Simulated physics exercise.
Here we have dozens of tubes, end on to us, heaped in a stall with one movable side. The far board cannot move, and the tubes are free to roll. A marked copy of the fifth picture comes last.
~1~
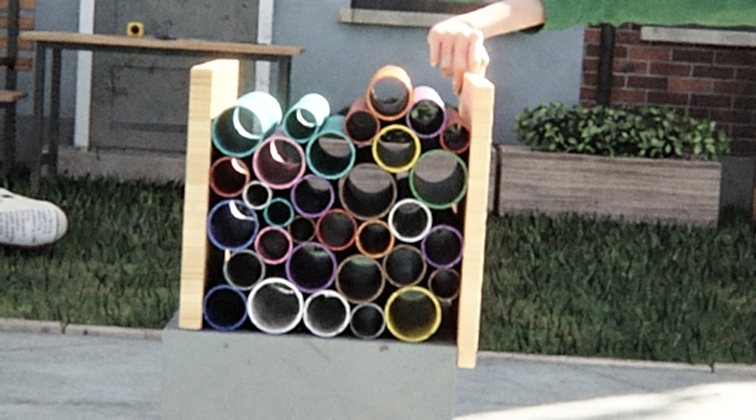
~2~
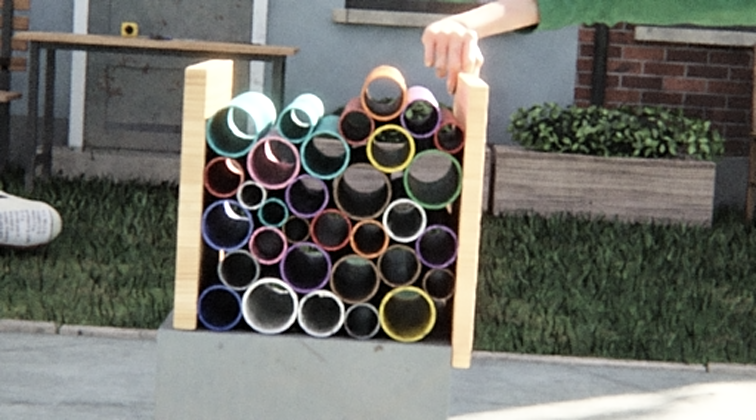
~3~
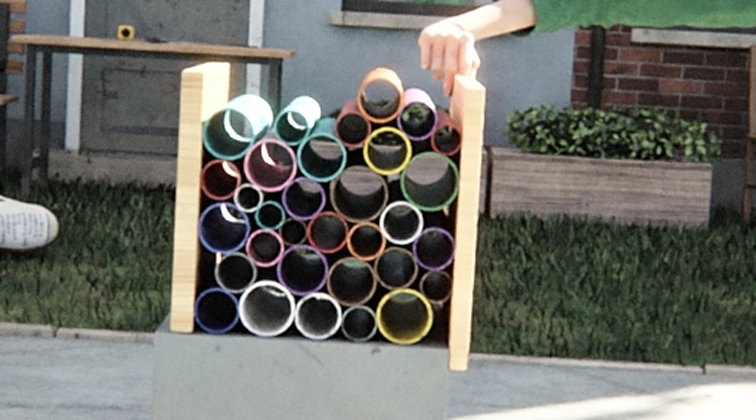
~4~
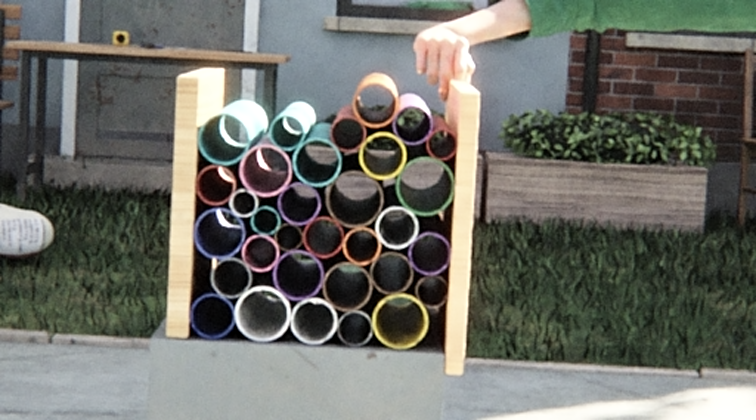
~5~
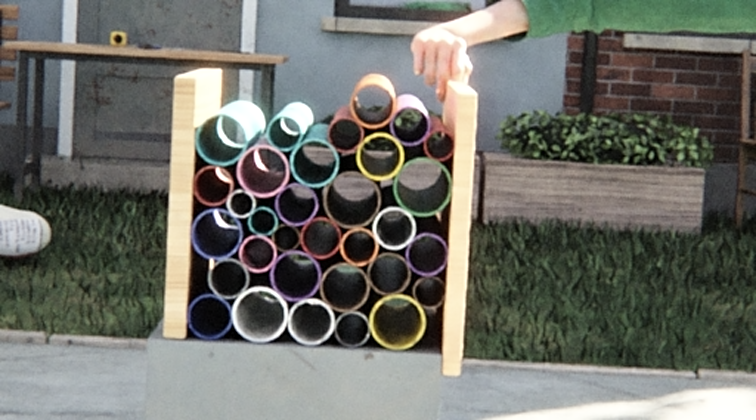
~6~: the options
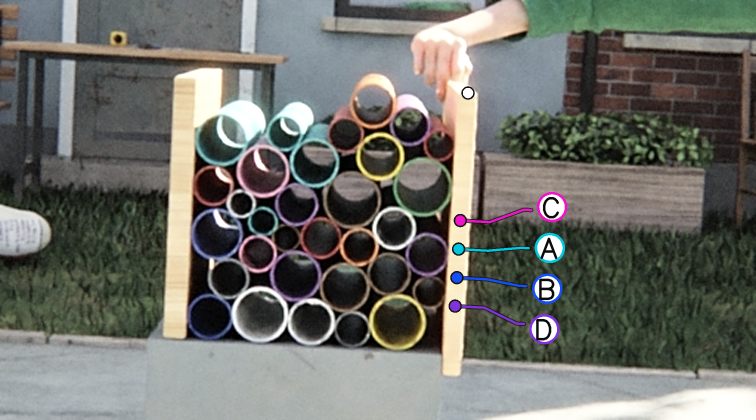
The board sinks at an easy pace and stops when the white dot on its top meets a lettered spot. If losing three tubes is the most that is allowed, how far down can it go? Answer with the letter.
Stop at C.
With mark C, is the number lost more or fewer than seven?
At C, fewer than seven.
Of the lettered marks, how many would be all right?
One of the four.
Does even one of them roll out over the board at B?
Yes.
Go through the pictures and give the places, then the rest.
Side board (468, 208); a blue tube (225, 308); a brown tube (445, 284), in the first picture.
A brown tube (440, 284); a grey tube (239, 270), in the second picture.
A blue tube (224, 228); a purple tube (304, 198), in the third picture.
A turquoise tube (317, 162); a turquoise tube (288, 132), in the fourth picture.
Side board (452, 216); a blue tube (210, 317); a brown tube (430, 292), in the fifth picture.
On the marked copy, A at (458, 249); B at (457, 278); C at (460, 221); D at (455, 306); the white dot at (468, 93).
Following C. Soon after the start, top of the board (455, 152).
Later, top of the board (451, 218).
In the end, top of the board (451, 220), three out over the board.
As for the rest, A more than three out over the board; B more than three out over the board; D more than three out over the board.
